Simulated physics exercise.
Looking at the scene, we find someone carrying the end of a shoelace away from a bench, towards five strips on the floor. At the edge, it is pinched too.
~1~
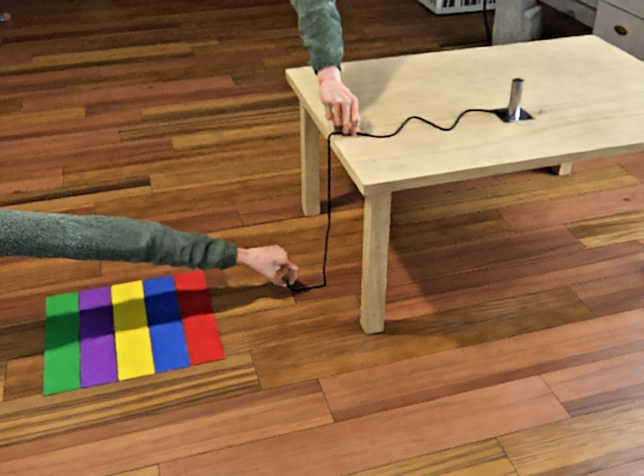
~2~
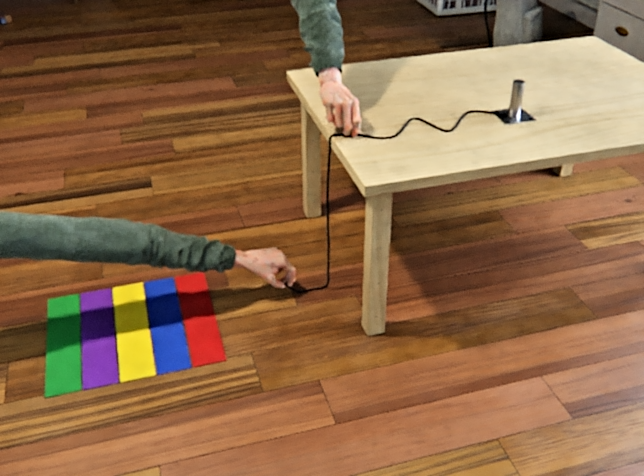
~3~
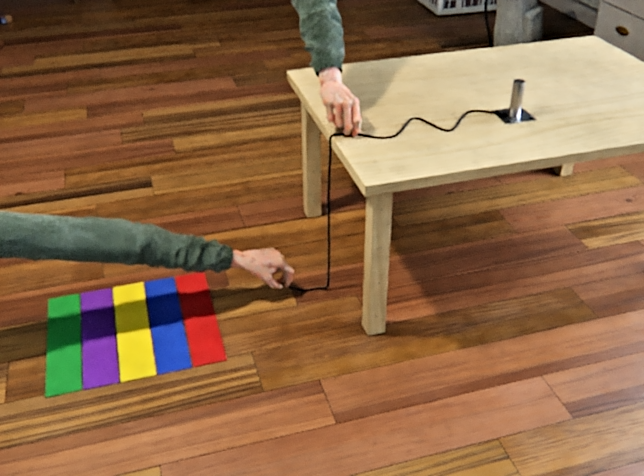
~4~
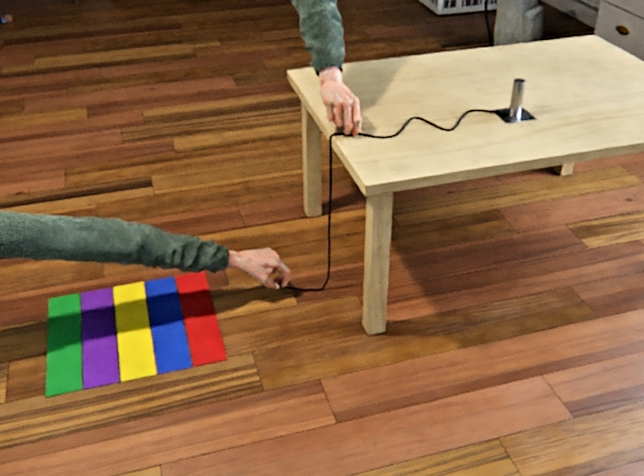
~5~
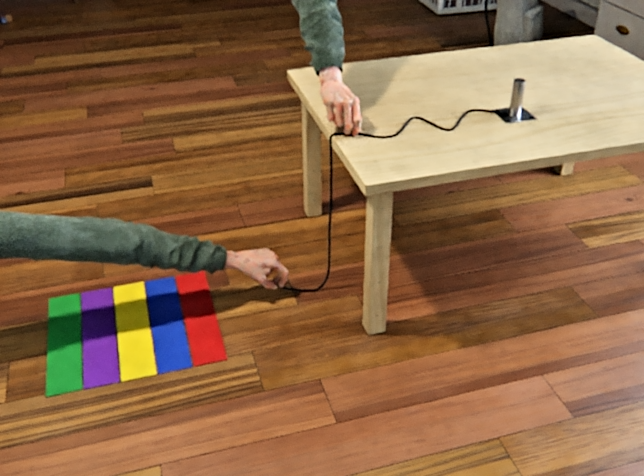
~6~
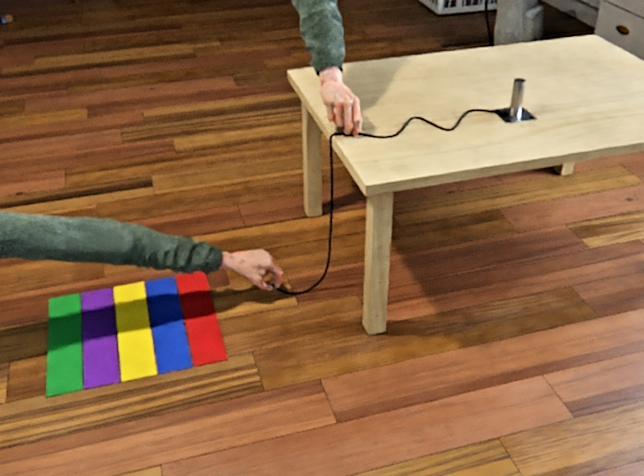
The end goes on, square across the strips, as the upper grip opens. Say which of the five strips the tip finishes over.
Purple.
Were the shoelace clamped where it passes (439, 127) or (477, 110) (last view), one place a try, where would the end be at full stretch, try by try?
I'd say about (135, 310) for the first and about (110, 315) for the second.
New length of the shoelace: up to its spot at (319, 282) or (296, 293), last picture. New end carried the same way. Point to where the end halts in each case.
Pixel positions, in order: (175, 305), (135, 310).
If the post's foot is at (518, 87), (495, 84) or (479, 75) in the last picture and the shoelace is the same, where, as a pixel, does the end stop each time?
About (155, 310), (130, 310) and (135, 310).
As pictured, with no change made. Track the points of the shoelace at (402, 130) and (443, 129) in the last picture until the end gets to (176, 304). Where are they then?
The first one ends up at (348, 135) and the second one at (417, 127).
Soon after, end near (176, 304); over blue.
After that, end near (129, 313); over yellow.
At the stop, end near (101, 318); over purple. The purple one.
